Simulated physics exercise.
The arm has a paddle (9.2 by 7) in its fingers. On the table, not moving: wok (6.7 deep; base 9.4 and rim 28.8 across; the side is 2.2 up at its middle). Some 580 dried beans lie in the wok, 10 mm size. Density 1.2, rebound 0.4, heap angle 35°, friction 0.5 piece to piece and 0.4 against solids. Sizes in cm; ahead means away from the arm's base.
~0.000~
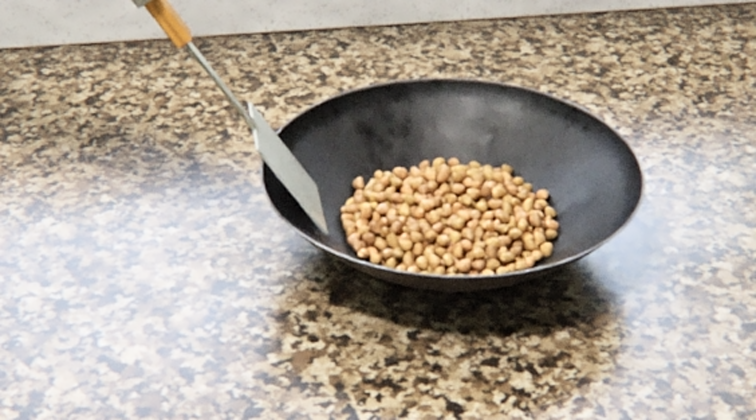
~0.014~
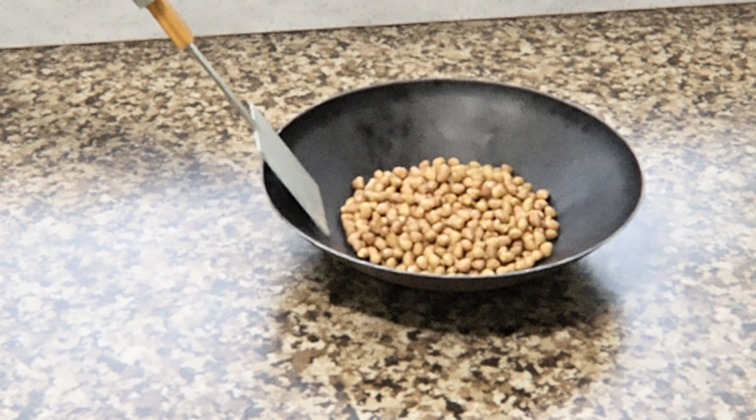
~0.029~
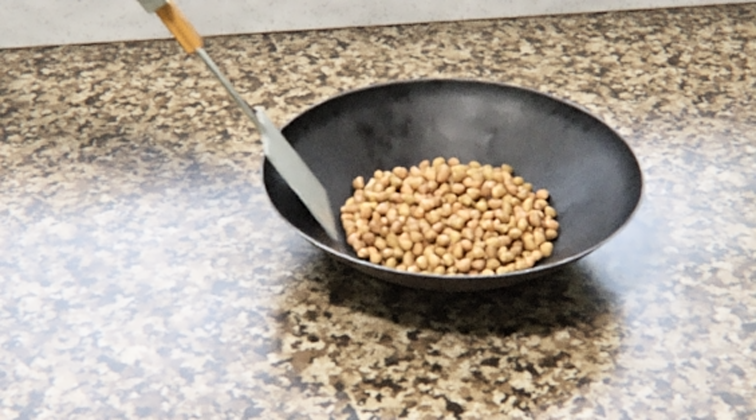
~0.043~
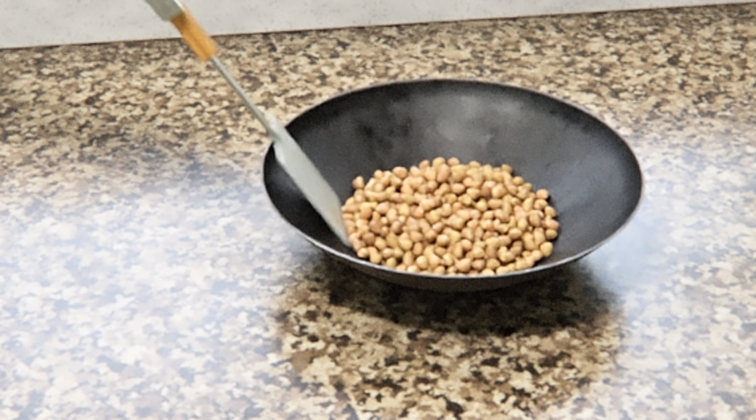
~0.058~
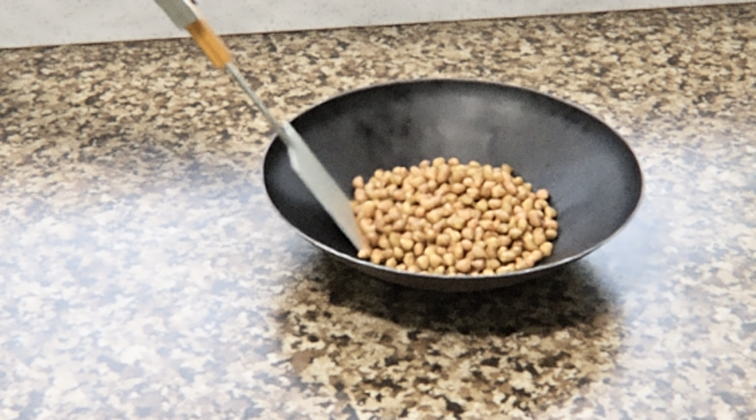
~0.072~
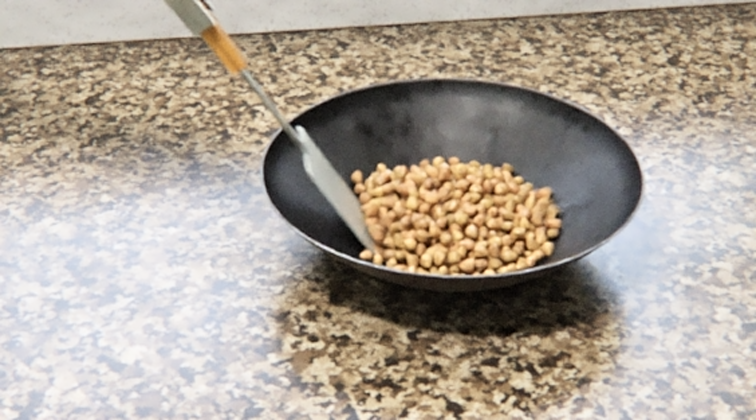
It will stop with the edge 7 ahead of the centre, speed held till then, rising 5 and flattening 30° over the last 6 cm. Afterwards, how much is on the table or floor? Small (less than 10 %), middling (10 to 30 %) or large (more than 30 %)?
A small share, less than 10 %, ends on the table or floor.
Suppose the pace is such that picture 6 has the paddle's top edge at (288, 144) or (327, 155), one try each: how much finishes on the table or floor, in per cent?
Some 0 and 10 per cent.
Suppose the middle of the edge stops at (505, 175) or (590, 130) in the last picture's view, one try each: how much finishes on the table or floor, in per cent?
Some 0 and 20 per cent.
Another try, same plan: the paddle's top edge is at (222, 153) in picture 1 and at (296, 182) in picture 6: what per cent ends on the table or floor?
Some 15 per cent.
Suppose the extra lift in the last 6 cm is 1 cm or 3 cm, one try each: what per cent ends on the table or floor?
Some 5 and 0 per cent.
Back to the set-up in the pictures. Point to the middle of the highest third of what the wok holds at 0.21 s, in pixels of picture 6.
Around (549, 188).
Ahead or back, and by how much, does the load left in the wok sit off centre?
Roughly 5.0 cm ahead.
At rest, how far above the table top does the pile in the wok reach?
Some 7.5 cm.
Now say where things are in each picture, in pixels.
The first picture shows paddle top edge at (253, 125), sloping 58°; upper third of the load around (453, 212), from x 345 to 555, top at y 165; 576 in the wok.
The second picture shows paddle top edge at (255, 126), sloping 58°; upper third of the load around (453, 212), from x 345 to 555, top at y 165.
The third picture shows paddle top edge at (263, 131), sloping 58°; upper third of the load around (453, 212), from x 345 to 555, top at y 165.
The fourth picture shows paddle top edge at (276, 138), sloping 58°; upper third of the load around (453, 212), from x 345 to 555, top at y 165.
The fifth picture shows paddle top edge at (290, 144), sloping 58°; upper third of the load around (450, 212), from x 355 to 555, top at y 165.
The sixth picture shows paddle top edge at (304, 149), sloping 58°; upper third of the load around (454, 211), from x 355 to 555, top at y 160; 576 in the wok.
After 0.14 s, sloping 58°, highest piece 6 above the table; 576 in the wok.
After 0.21 s, sloping 47°, highest piece 7 above the table; 576 in the wok.
After 0.44 s, sloping 28°, highest piece 8 above the table; 544 in the wok, 20 on the table or floor, 12 on the blade or in flight.
After 1.49 s, sloping 28°, highest piece 7 above the table; 544 in the wok, 32 on the table or floor.
At rest, 544 in the wok, 32 on the table or floor. That is 6 % on the table or floor.
